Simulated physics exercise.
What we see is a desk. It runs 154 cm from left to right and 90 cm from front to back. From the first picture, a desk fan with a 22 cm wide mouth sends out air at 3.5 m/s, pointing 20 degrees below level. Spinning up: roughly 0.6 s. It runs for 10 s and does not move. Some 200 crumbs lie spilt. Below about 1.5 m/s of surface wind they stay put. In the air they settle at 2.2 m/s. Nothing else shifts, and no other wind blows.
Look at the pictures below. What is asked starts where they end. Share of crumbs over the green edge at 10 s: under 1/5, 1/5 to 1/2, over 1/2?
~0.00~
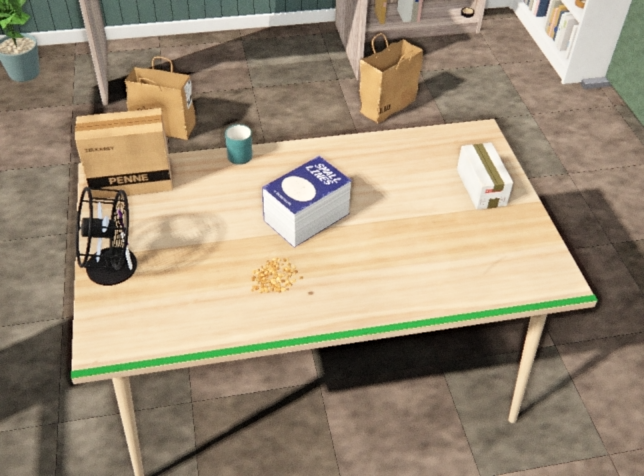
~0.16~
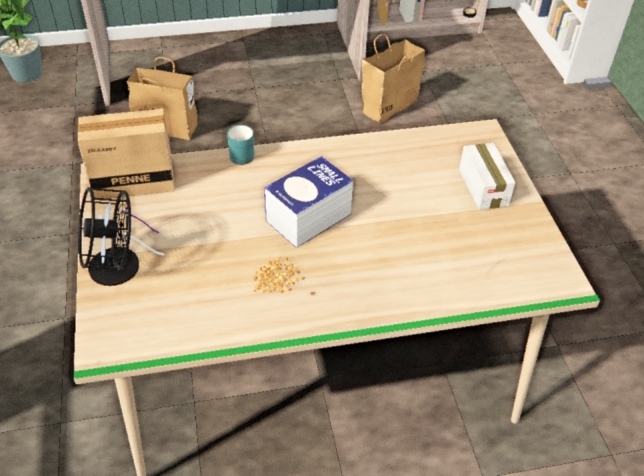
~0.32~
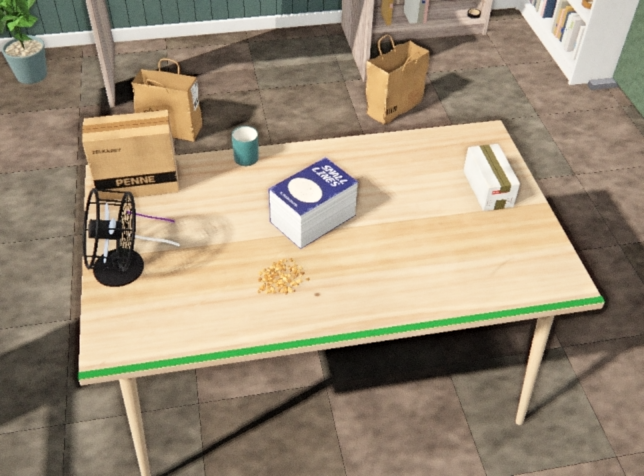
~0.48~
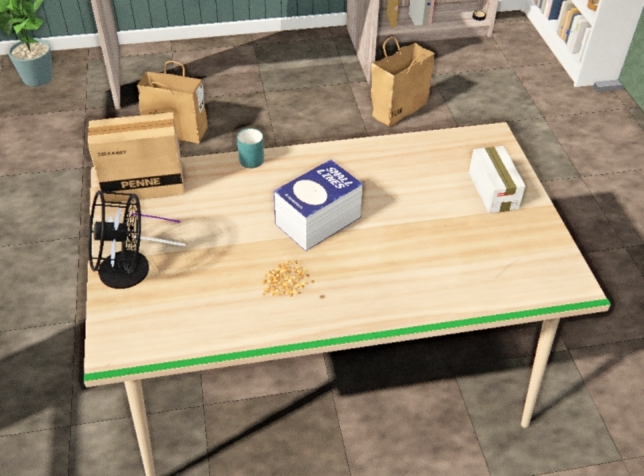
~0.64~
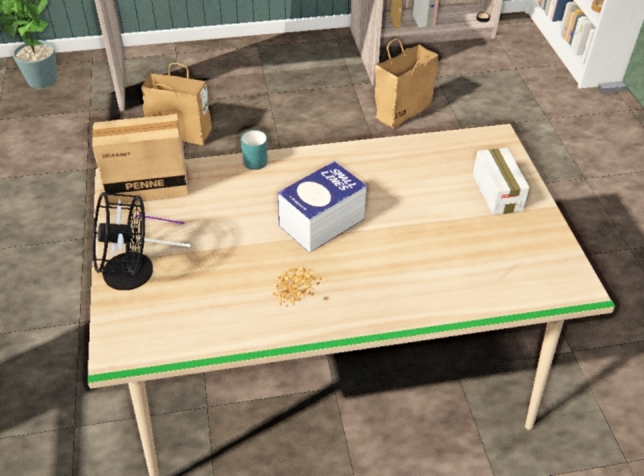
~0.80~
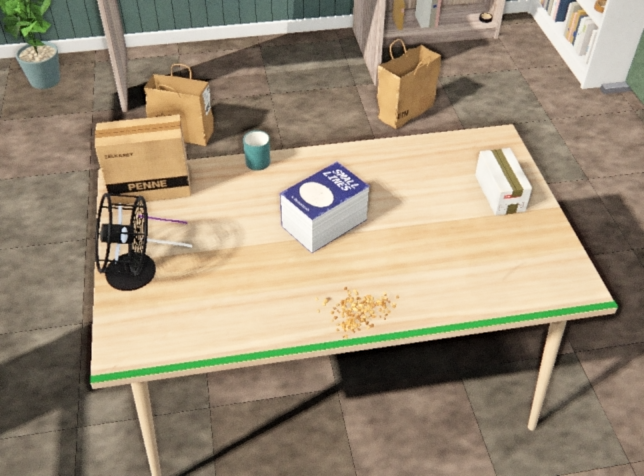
Expect more than fifty percent of them over that edge.
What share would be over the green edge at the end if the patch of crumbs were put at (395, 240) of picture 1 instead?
It would come to some 15 in a hundred.
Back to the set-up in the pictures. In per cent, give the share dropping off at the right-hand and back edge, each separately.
0 % right-hand and 0 % back.
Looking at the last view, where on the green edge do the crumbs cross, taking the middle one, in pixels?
I'd point to somewhere near (425, 335).
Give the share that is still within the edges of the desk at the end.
Roughly 0 in a hundred.
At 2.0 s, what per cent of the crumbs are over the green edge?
About 100 %.
After 2.0 s, 100 % are over the green edge; 100 % have settled or left.
After 3.2 s, 100 % are over the green edge; 100 % have settled or left.
After 5.5 s, 100 % are over the green edge; 100 % have settled or left.
After 10.0 s, at the end, 100 % are over the green edge.
